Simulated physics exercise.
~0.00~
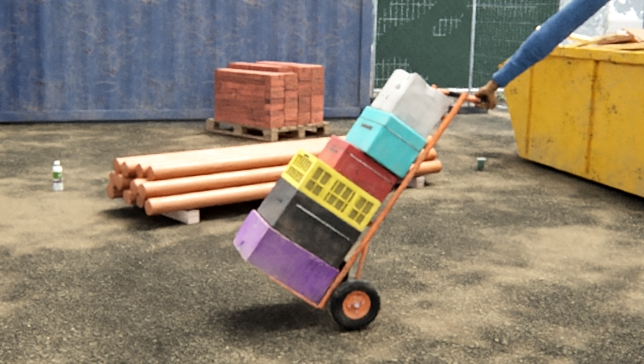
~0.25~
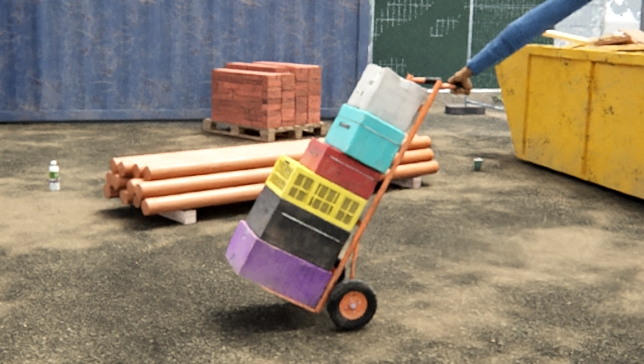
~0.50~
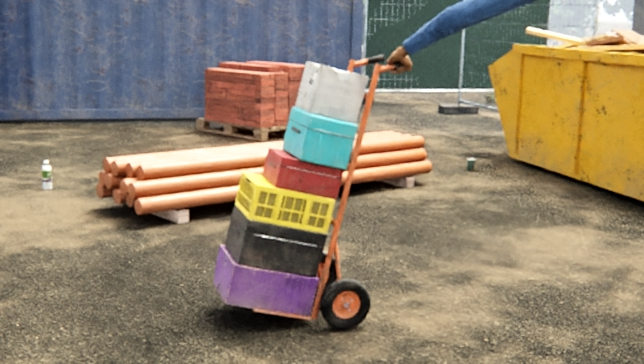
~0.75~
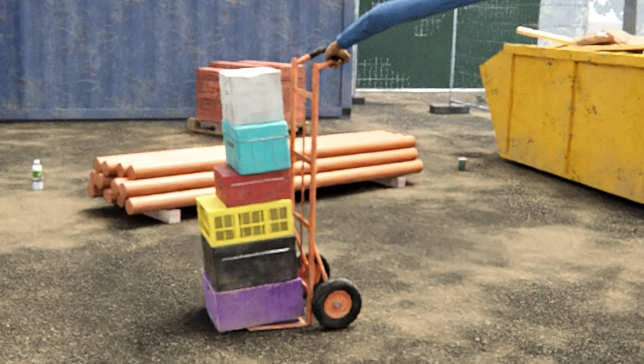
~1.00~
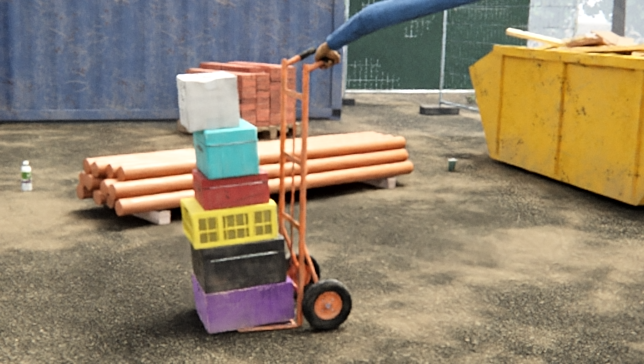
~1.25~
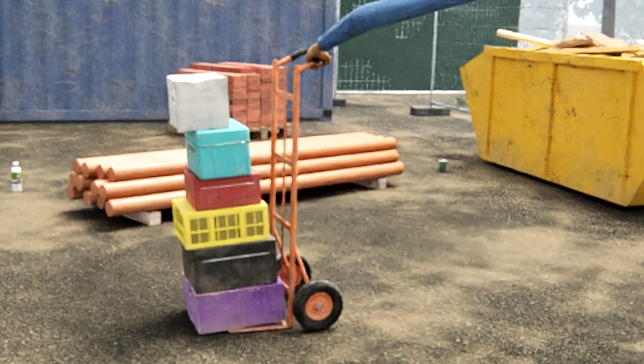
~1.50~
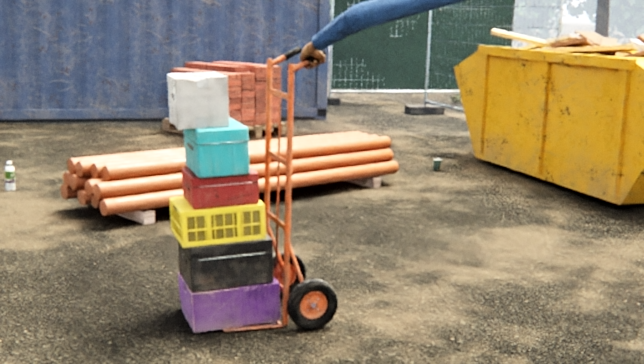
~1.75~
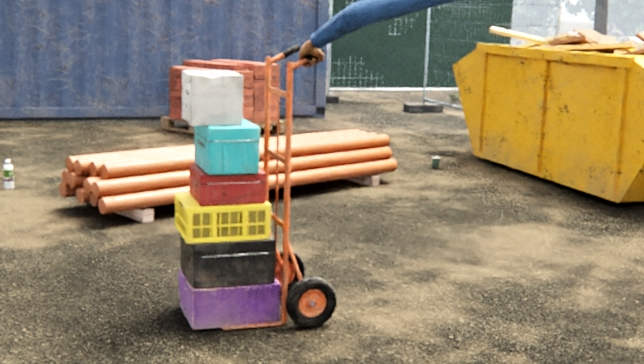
A blue-sleeved arm swung a tilted orange sack truck upright, carrying a stack of six boxes and crates, and the upper ones leaned away from the frame before settling back, with the whole stack still standing, the white box on top.
